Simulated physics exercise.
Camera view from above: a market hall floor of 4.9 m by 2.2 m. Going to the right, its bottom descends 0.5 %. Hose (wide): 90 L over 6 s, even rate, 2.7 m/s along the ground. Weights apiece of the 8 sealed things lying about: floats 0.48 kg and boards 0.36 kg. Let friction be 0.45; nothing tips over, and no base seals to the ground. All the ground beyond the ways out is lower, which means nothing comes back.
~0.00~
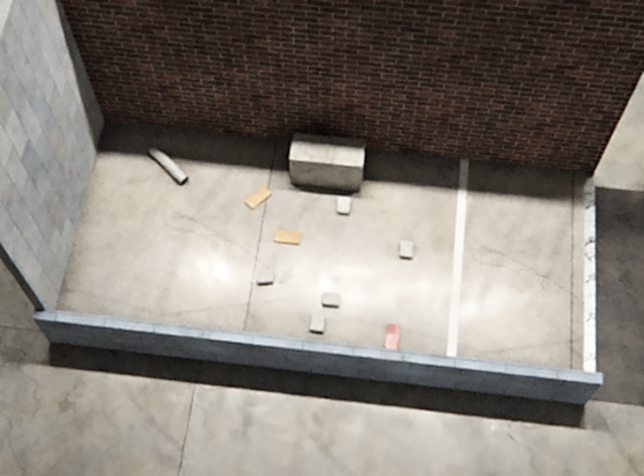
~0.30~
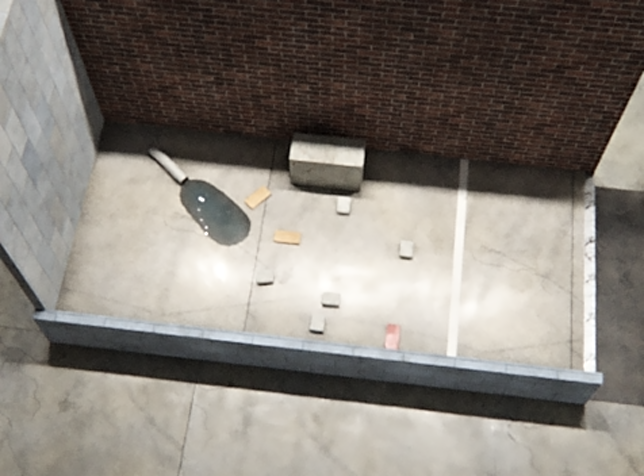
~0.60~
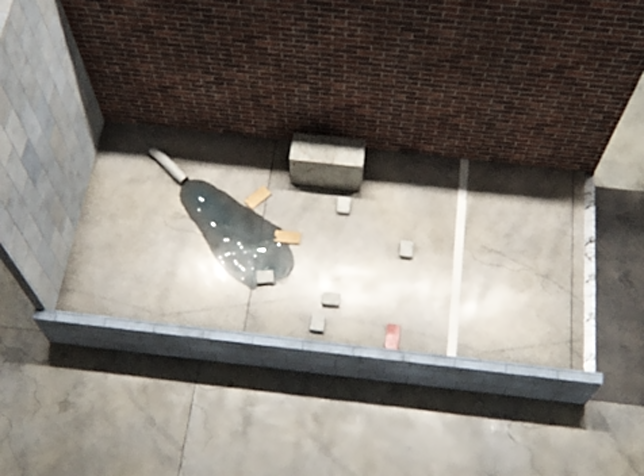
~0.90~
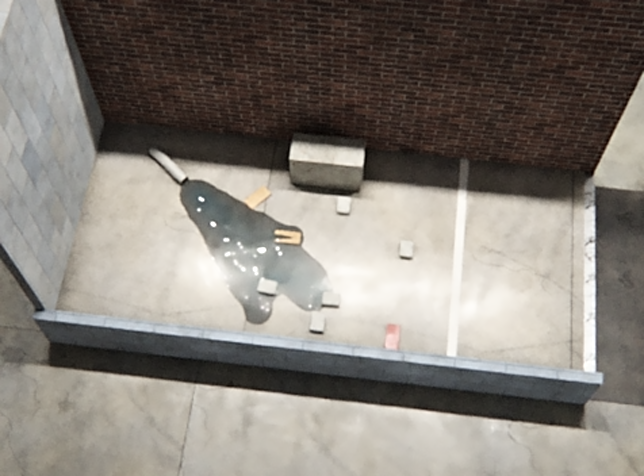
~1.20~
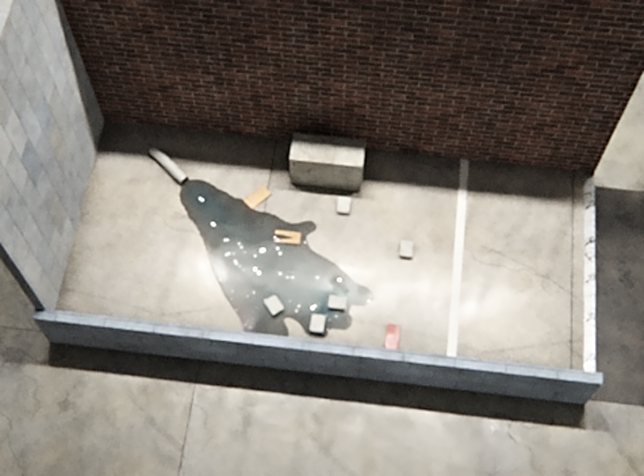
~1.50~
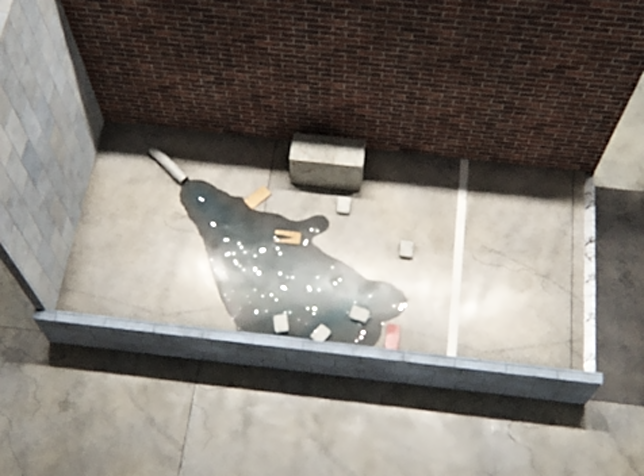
In this clip, dark water emerges from a pipe at the upper left of a walled floor and spreads down and rightward around scattered blocks and orange boards, shifting a few grey blocks near the low front wall.
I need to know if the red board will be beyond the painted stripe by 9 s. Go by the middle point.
Looks like the red board gets through.
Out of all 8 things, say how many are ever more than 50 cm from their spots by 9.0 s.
The count comes to 4.
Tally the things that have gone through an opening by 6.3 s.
I make it 0.
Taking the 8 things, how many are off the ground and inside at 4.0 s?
Count: 1.
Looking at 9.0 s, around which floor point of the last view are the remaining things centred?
Around (409, 251).
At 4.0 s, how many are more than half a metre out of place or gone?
By my tally, 4.
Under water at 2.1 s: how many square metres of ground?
Flooded: Near 2.0 m2.
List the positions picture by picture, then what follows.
In the first frame, the red board at (393, 337) rests on the ground; 0.0 m2 under water; 0 of 8 have shifted.
In the second frame, the red board at (393, 337), on the bottom; water covers 0.3 m2; 0 of 8 have shifted.
In the third frame, the red board at (393, 337), on the bottom; water covers 0.6 m2; 0 of 8 have shifted.
In the fourth frame, the red board at (393, 337), on the bottom; water covers 0.9 m2; 1 of 8 have shifted.
In the fifth frame, the red board at (393, 337) rests on the ground; water covers 1.2 m2; 2 of 8 have shifted.
In the sixth frame, the red board at (393, 337), on the bottom; 1.6 m2 under water; 3 of 8 have shifted.
After 2.1 s the red board is near (407, 337), 0.1 m from its start, aground; 0 of 8 are over the mark; 2 afloat.
After 4.0 s the red board is near (529, 294), 1.4 m from its start, aground; 2 of 8 are over the mark; 1 afloat.
After 6.3 s the red board is near (554, 278), 1.7 m from its start, aground; 4 of 8 are over the mark; 0 afloat.
After 9.0 s the red board is near (561, 277), 1.7 m from its start, aground; 4 of 8 are over the mark; 0 afloat.
